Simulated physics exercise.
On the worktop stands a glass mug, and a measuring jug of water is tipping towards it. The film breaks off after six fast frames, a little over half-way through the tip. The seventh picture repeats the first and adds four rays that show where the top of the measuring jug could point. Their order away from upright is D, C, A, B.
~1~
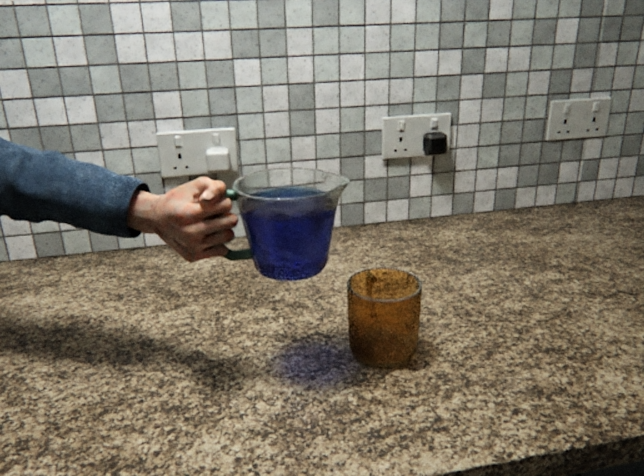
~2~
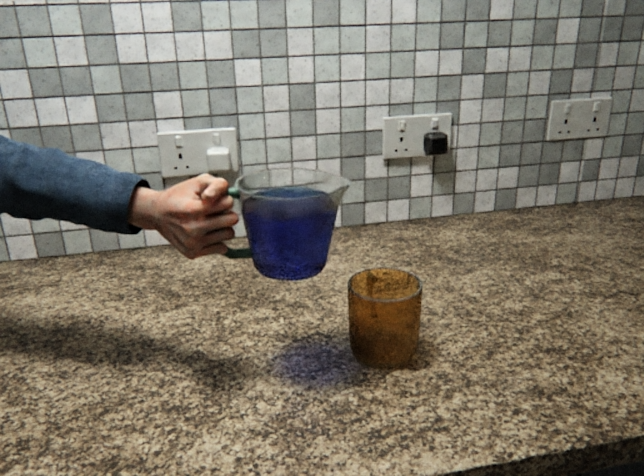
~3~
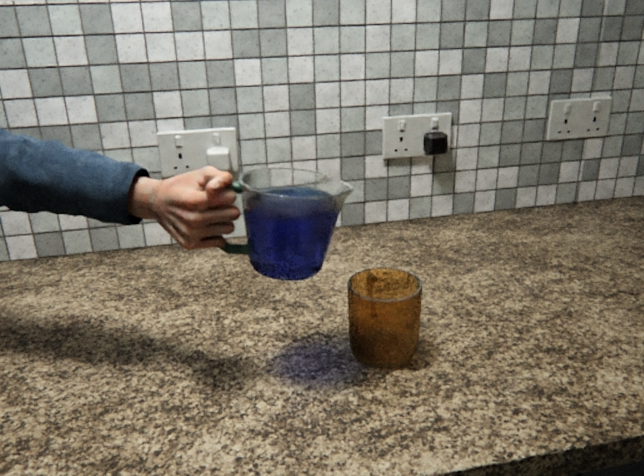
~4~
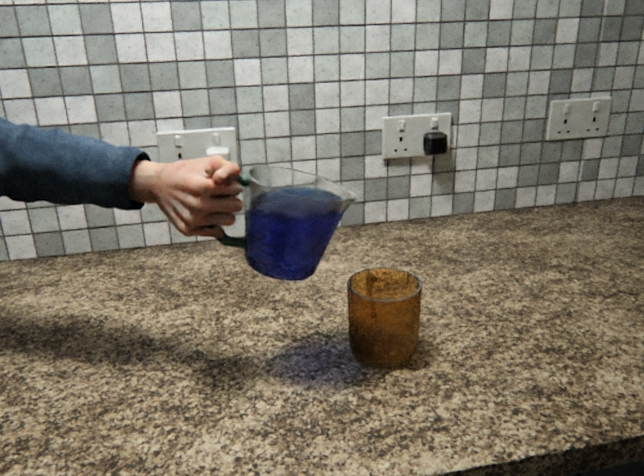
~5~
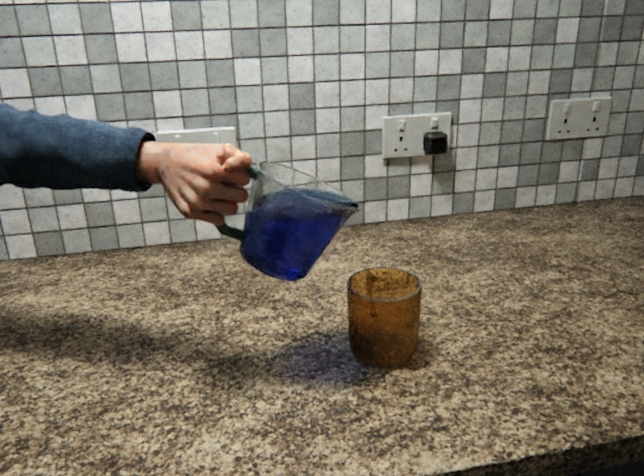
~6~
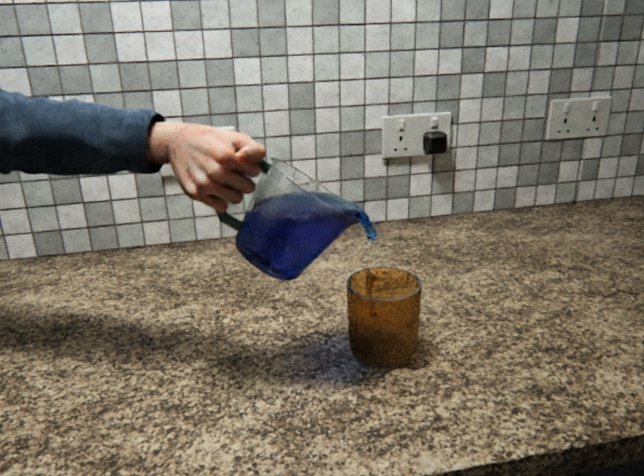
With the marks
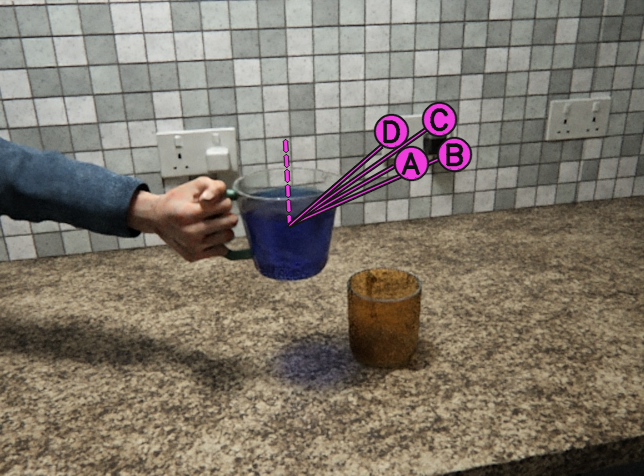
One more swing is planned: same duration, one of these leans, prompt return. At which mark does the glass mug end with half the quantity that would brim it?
Best: D.
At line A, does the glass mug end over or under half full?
Over.
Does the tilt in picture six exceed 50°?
No, it does not.
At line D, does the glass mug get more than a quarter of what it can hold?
Yes, clearly.
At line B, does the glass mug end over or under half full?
Over.
In magenta, A at (393, 166); B at (438, 159); C at (425, 129); D at (381, 146).
With A, the glass mug ends with about 73 % of what it can hold.
With B, the glass mug ends with about 80 % of what it can hold; 4 % of the water is spilt.
With C, the glass mug ends with about 61 % of what it can hold.
With D, the glass mug ends with about 49 % of what it can hold.
